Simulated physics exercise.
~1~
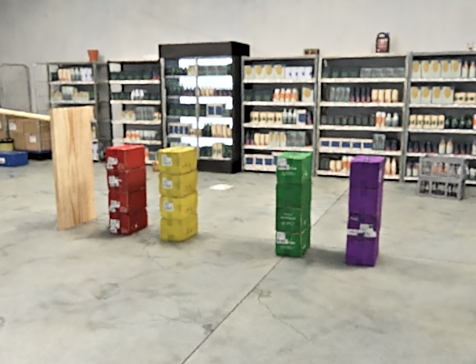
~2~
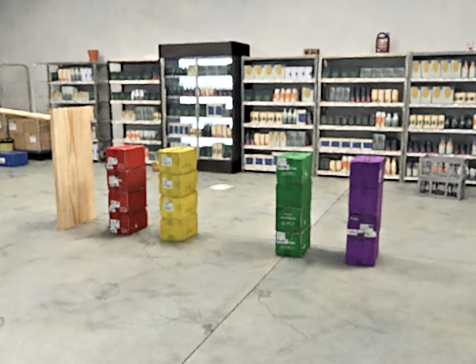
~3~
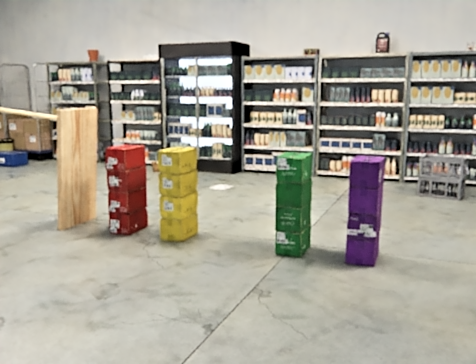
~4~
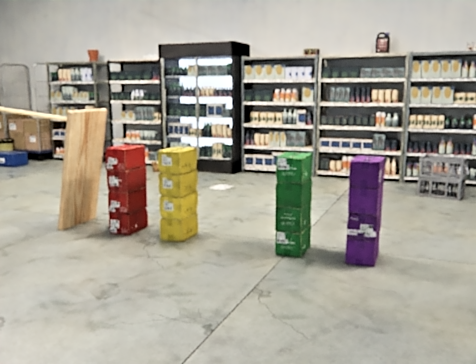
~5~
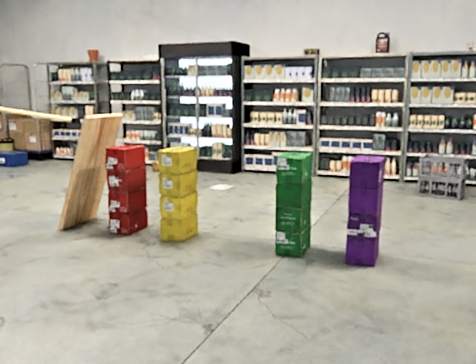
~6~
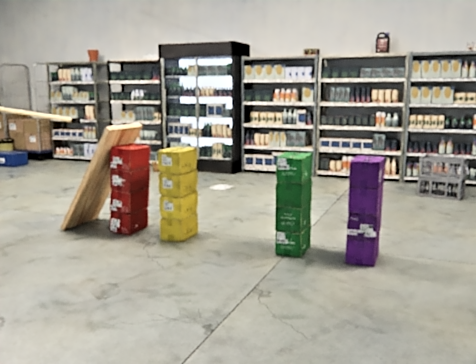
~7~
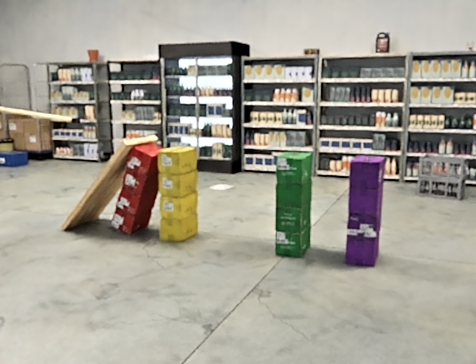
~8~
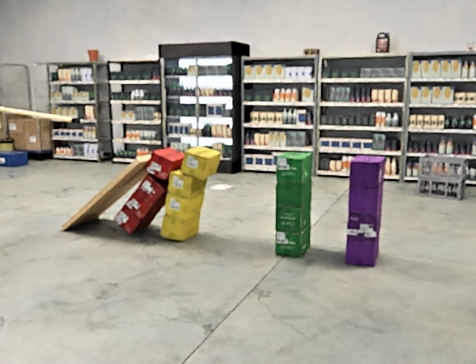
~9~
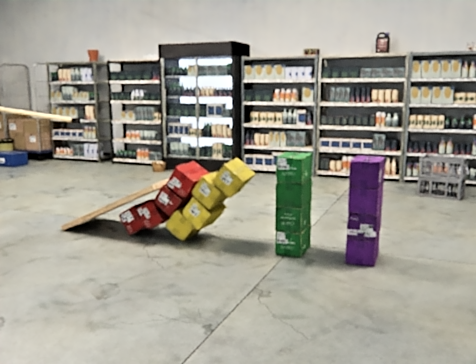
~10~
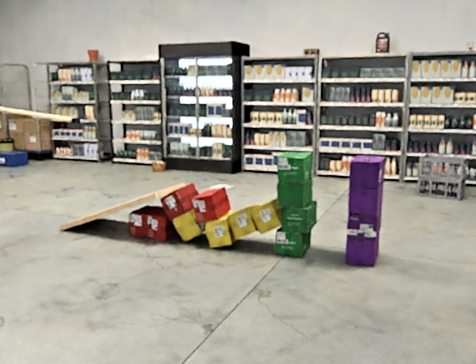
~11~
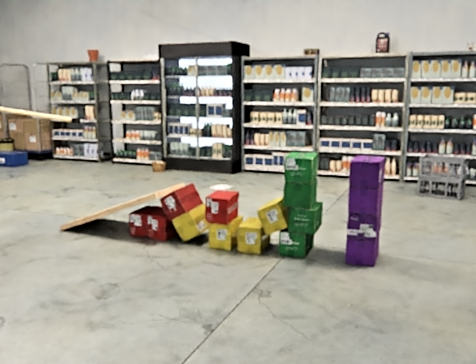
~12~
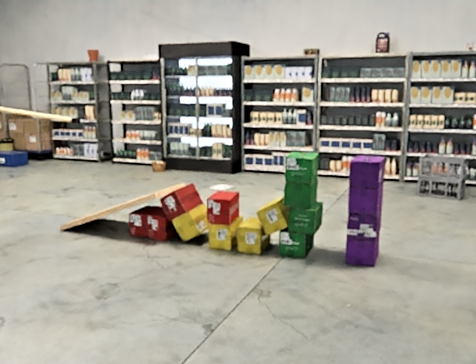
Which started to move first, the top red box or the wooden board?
The wooden board started to move first. The top red box only began to tip after the board had leaned over into its stack.
